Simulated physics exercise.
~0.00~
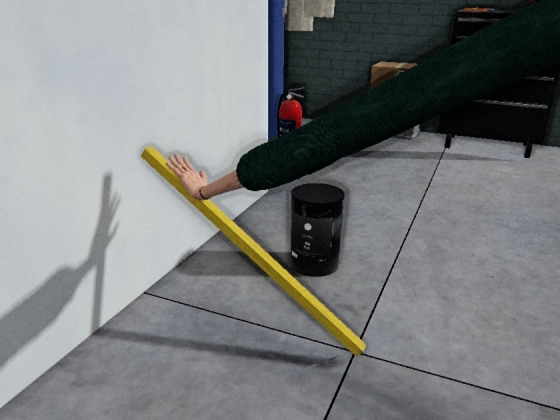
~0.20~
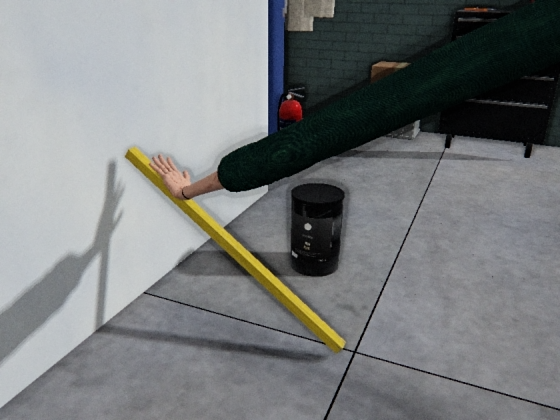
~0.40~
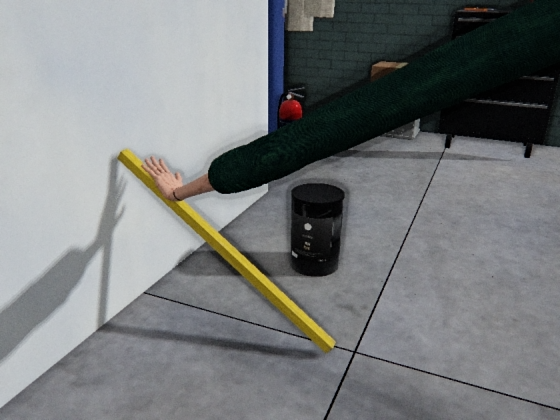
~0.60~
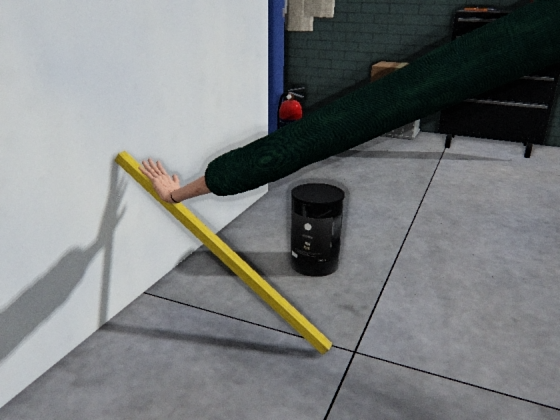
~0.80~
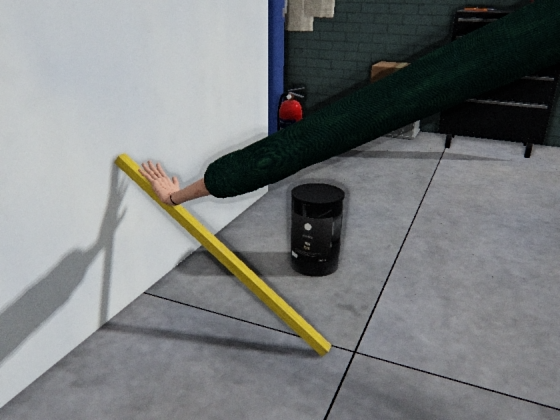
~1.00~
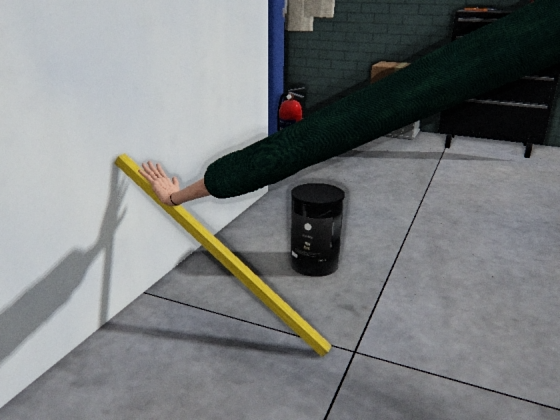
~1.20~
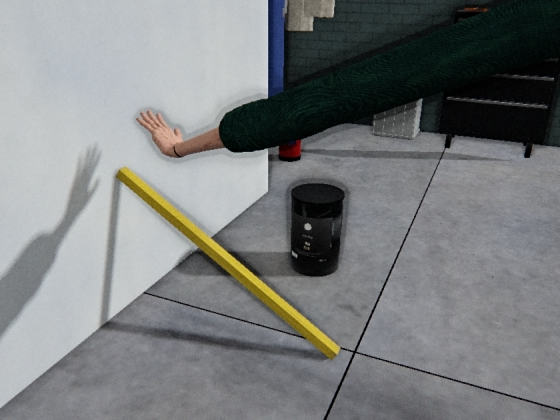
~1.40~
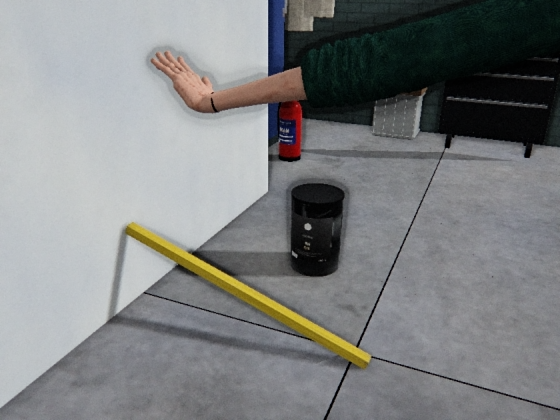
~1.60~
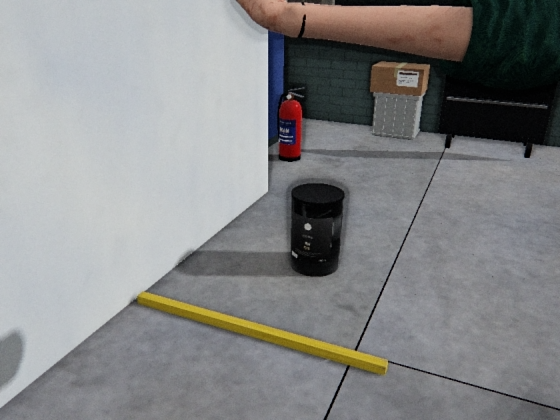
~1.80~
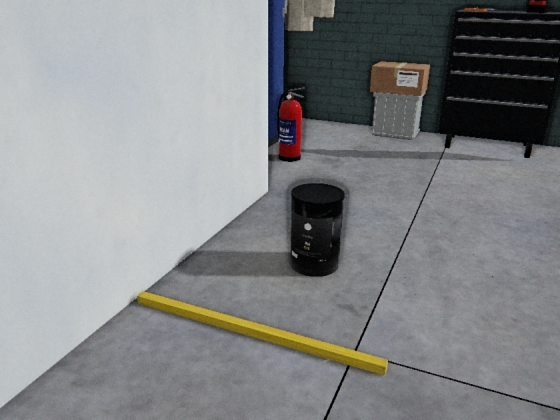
A yellow pole leaning on a white wall slides to the floor after a hand releases it.
